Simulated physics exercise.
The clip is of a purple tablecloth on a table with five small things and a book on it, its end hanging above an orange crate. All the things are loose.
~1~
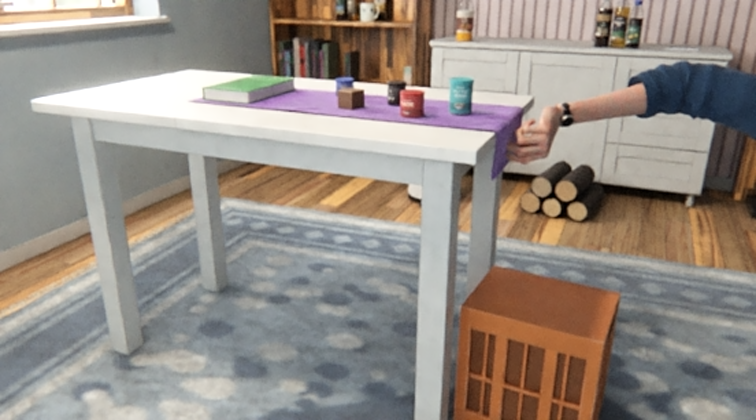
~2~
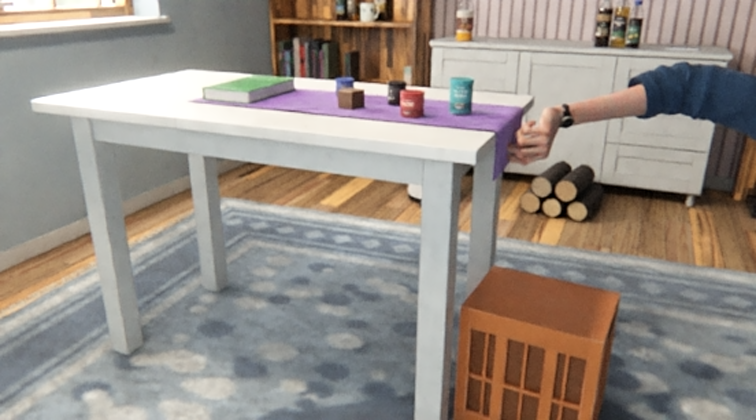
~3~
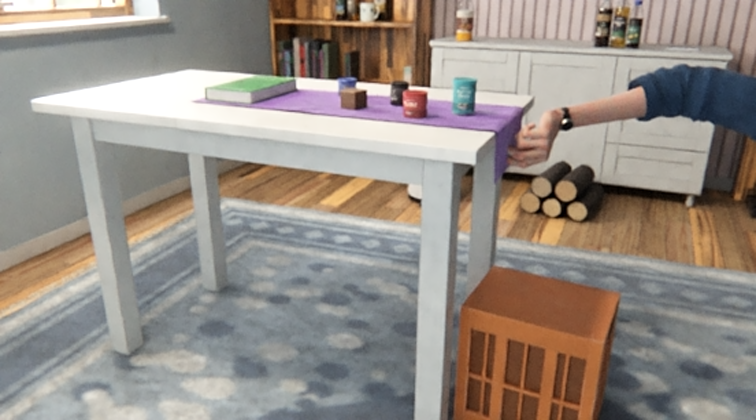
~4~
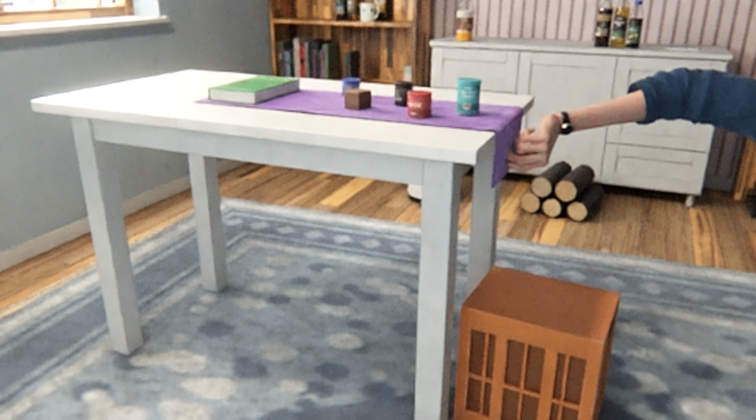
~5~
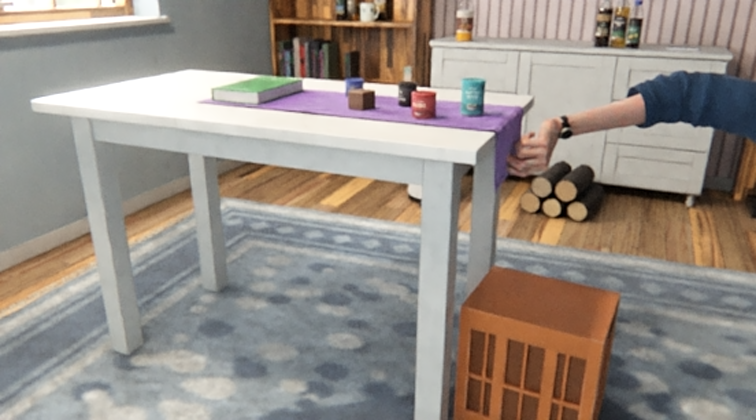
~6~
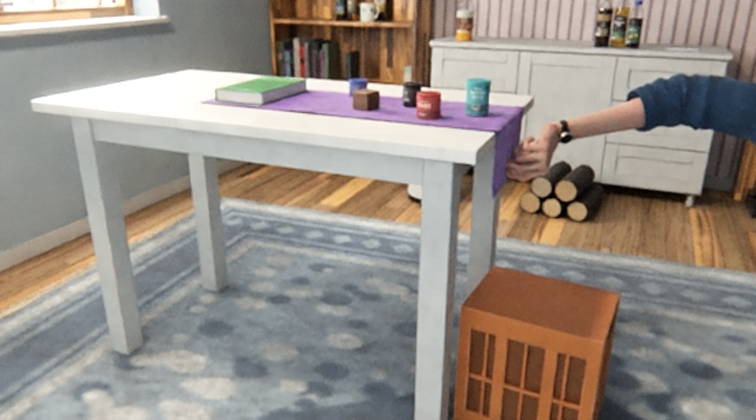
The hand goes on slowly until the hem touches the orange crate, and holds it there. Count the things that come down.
The table loses three.
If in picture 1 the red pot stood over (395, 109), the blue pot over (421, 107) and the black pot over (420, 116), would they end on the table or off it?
The red pot falls, the blue pot tumbles off, the black pot comes down.
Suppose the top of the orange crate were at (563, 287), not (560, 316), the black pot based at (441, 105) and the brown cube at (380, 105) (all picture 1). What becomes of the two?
The black pot tumbles off; the brown cube survives.
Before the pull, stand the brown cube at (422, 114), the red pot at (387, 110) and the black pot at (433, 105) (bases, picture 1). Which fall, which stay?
The brown cube comes down, the red pot is carried off, the black pot tumbles off.
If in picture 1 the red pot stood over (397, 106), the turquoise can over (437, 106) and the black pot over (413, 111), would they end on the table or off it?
The red pot falls; the turquoise can comes down; the black pot is carried off.
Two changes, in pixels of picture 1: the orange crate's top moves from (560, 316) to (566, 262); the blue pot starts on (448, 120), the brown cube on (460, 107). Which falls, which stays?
The blue pot falls; the brown cube drops off.
Early on, hem near (505, 224); turquoise can gone.
Midway, hem near (502, 274); turquoise can and red pot gone.
Finally, hem on the crate; turquoise can, red pot and black pot gone. The count of fallen things is three.
